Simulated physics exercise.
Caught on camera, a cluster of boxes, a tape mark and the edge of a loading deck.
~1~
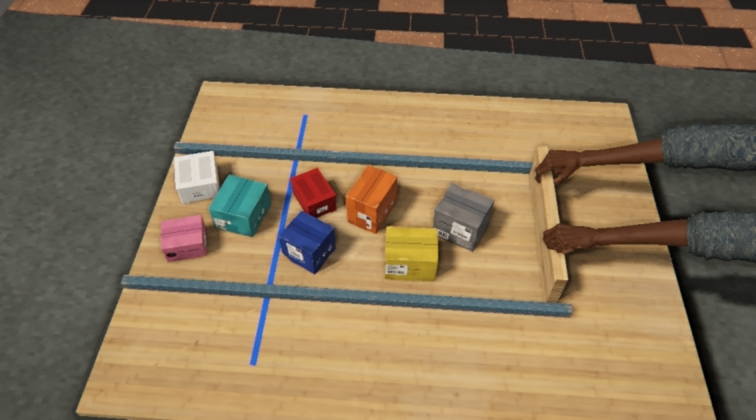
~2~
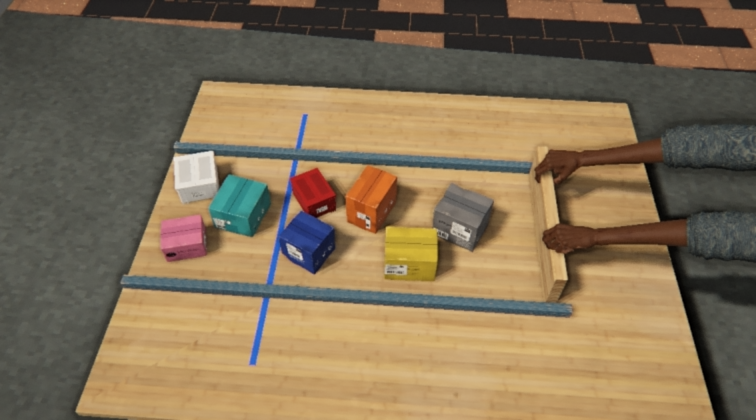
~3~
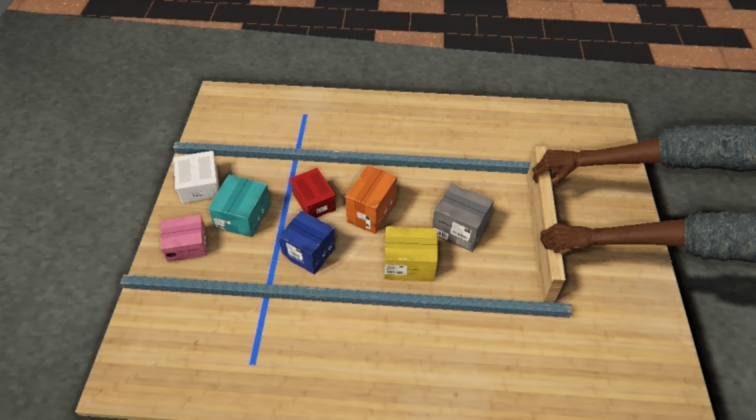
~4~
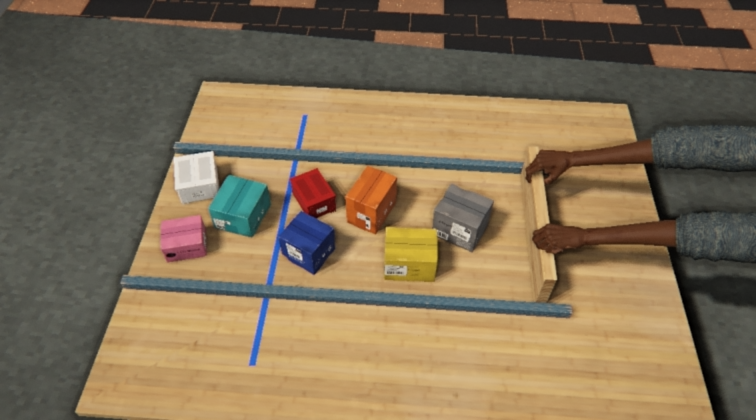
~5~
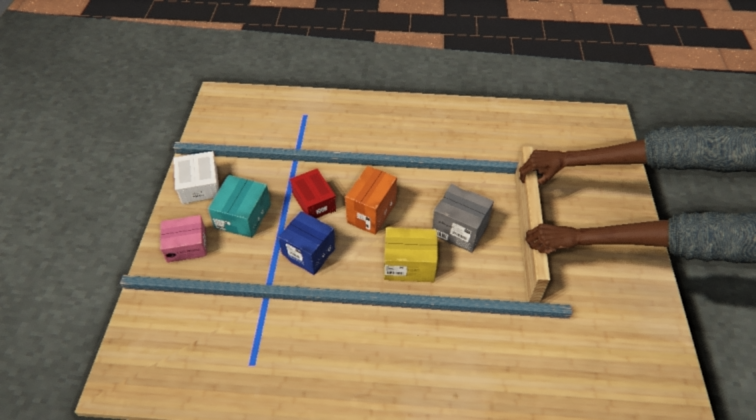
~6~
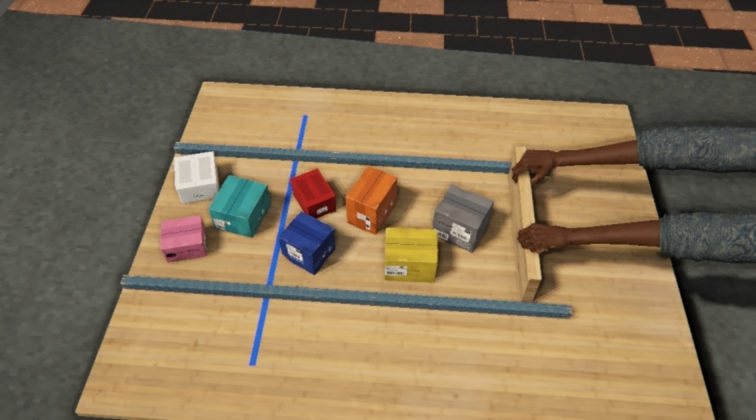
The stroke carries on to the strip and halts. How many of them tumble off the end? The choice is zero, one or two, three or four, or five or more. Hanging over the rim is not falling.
In the end the number that fall off is zero.
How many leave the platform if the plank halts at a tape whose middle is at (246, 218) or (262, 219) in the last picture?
Down on the ground: 1 and 0.
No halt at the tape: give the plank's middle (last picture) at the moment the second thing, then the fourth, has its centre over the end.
Near (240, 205) and (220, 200).
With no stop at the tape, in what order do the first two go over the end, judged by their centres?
Earliest first: The pink parcel, the white tote.
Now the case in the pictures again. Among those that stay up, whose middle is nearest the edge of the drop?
The white tote.
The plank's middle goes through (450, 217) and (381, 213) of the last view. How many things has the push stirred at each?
At the one place 1, at the other 5.
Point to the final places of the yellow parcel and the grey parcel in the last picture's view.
First (249, 246), then (257, 212).
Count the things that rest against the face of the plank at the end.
It touches 2.
Soon after, none off yet; white tote at rest near (198, 178); pink parcel at rest near (184, 239); turquoise parcel at rest near (241, 206).
After that, none off yet; white tote displaced a little near (192, 177); pink parcel at rest near (183, 239); turquoise parcel displaced a little near (227, 205).
In the end, the number that fall off is zero.
